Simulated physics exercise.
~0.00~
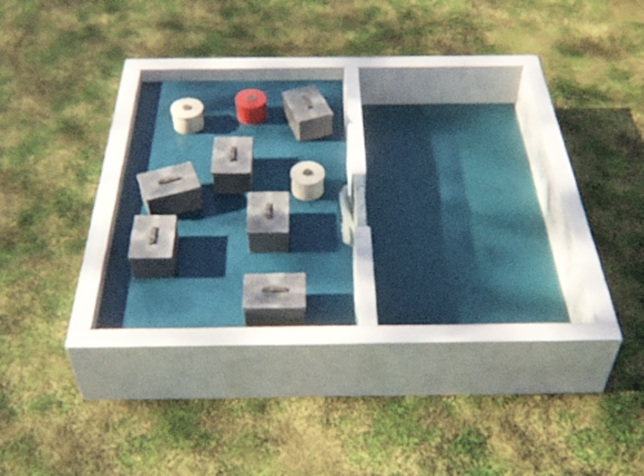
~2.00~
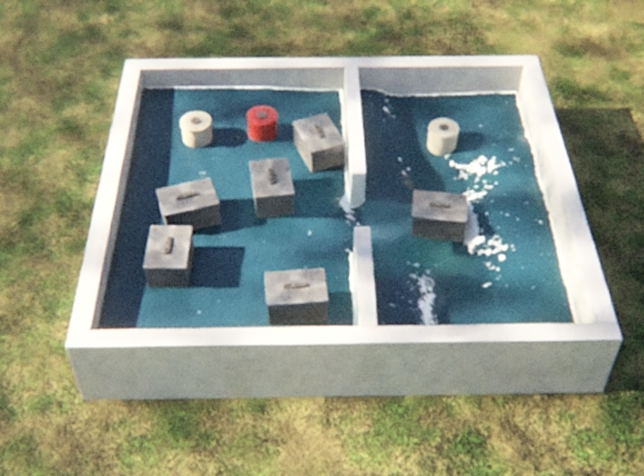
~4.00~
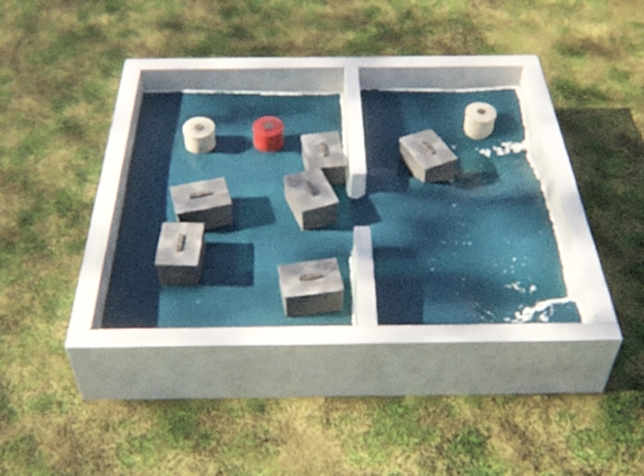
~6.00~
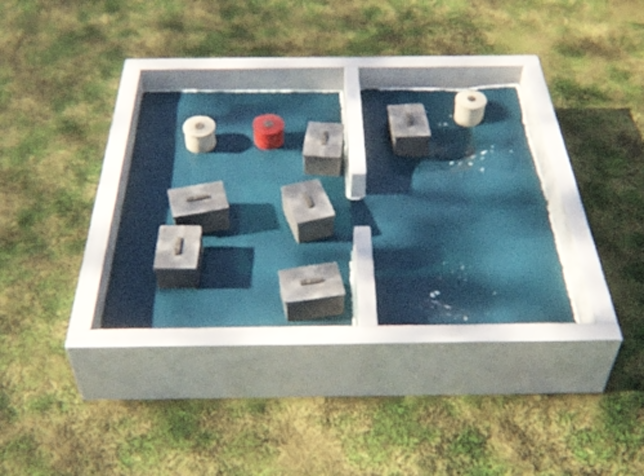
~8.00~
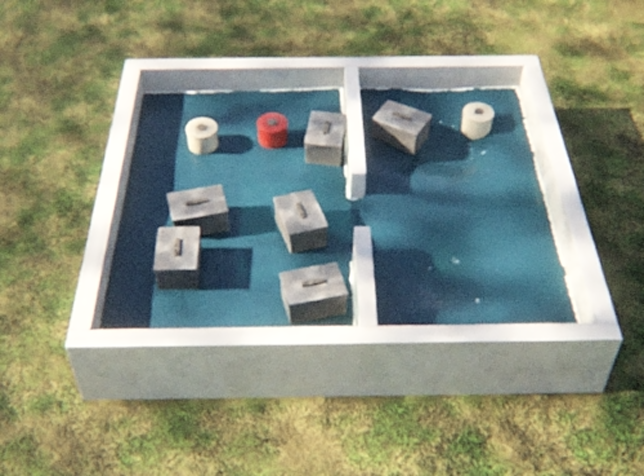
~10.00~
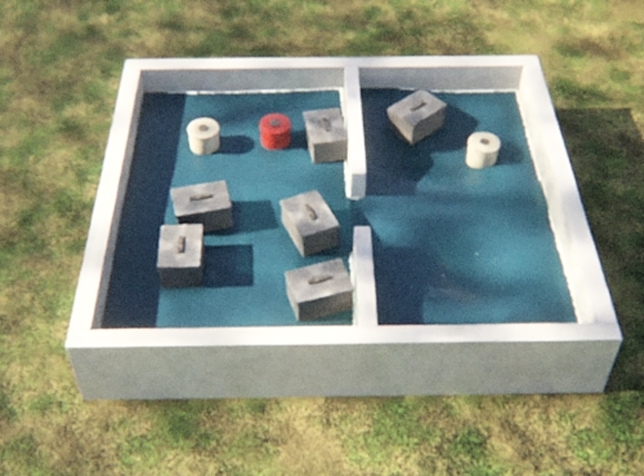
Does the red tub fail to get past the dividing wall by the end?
Yes, it fails to get past. The red tub only drifts slightly to the right and is still floating on the left side of the wall at the end.
Water surged through a gap in the dividing wall of a white basin, carrying a gray box and a pale tub into the right side, where they drifted toward the back, while the red tub shifted only slightly and ended up still floating on the left.
